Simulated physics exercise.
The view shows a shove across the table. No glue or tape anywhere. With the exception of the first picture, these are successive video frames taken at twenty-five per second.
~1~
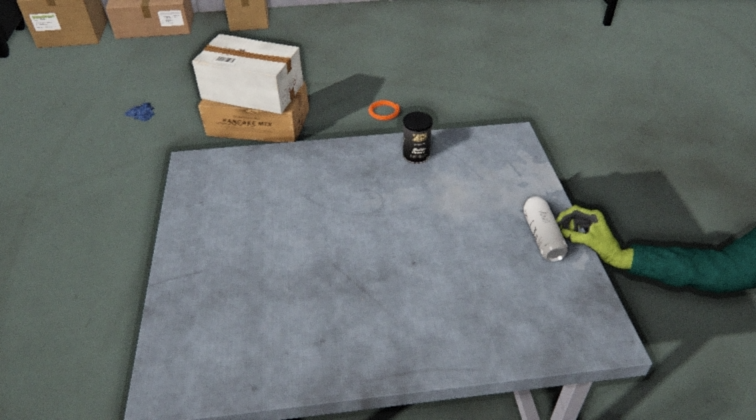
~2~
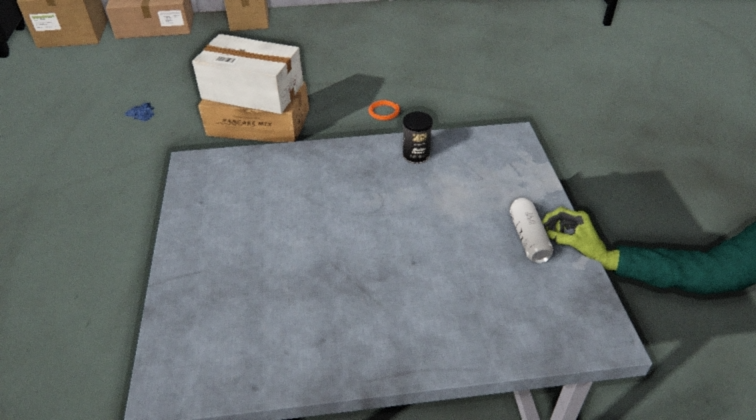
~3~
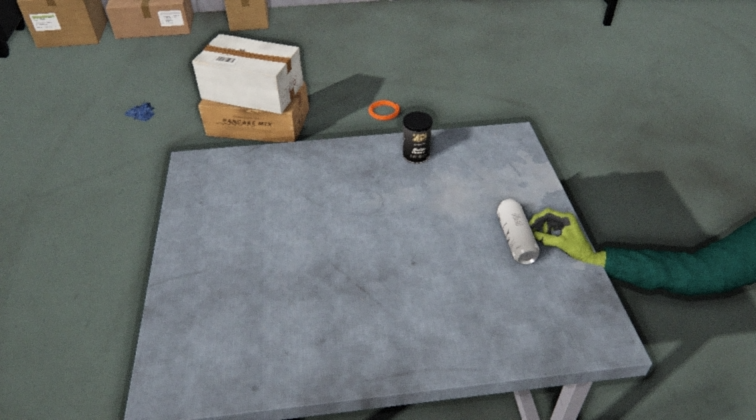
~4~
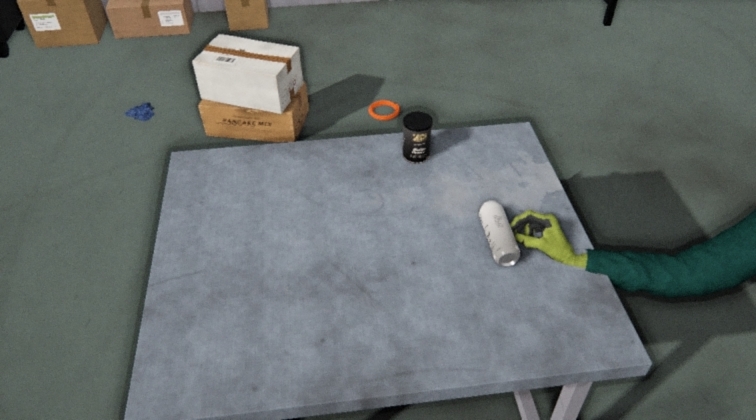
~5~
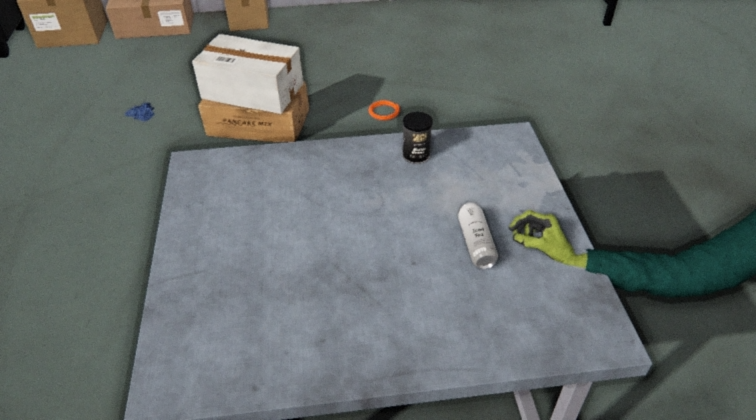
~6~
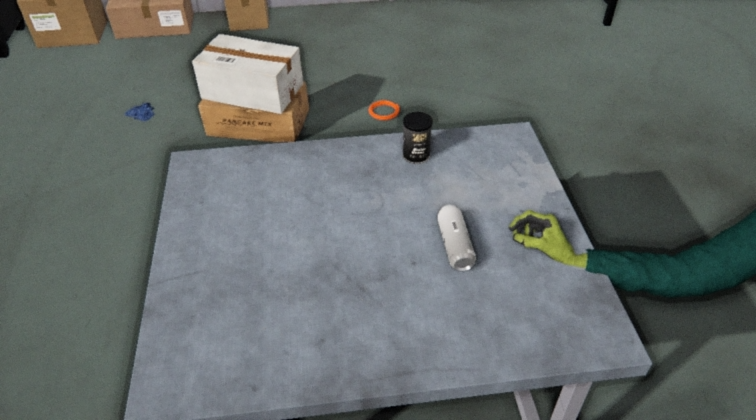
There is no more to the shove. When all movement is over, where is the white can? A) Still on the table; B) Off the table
Off the table.
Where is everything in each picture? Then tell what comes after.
The first frame shows under the hand; white can (545, 228).
The second frame shows under the hand; white can (531, 230).
The third frame shows under the hand; white can (518, 231).
The fourth frame shows white can (499, 233).
The fifth frame shows white can (477, 235) displaced about its own width.
The sixth frame shows white can (456, 237) displaced well along.
Then, 0.20 s past the last view, white can displaced well along near (350, 248).
Then, 0.50 s past the last view, white can displaced well along near (193, 263).
Then, 0.70 s past the last view, white can now off the table.
Then, 1.00 s past the last view, things are still on the move.
Finally, off the table, white can.
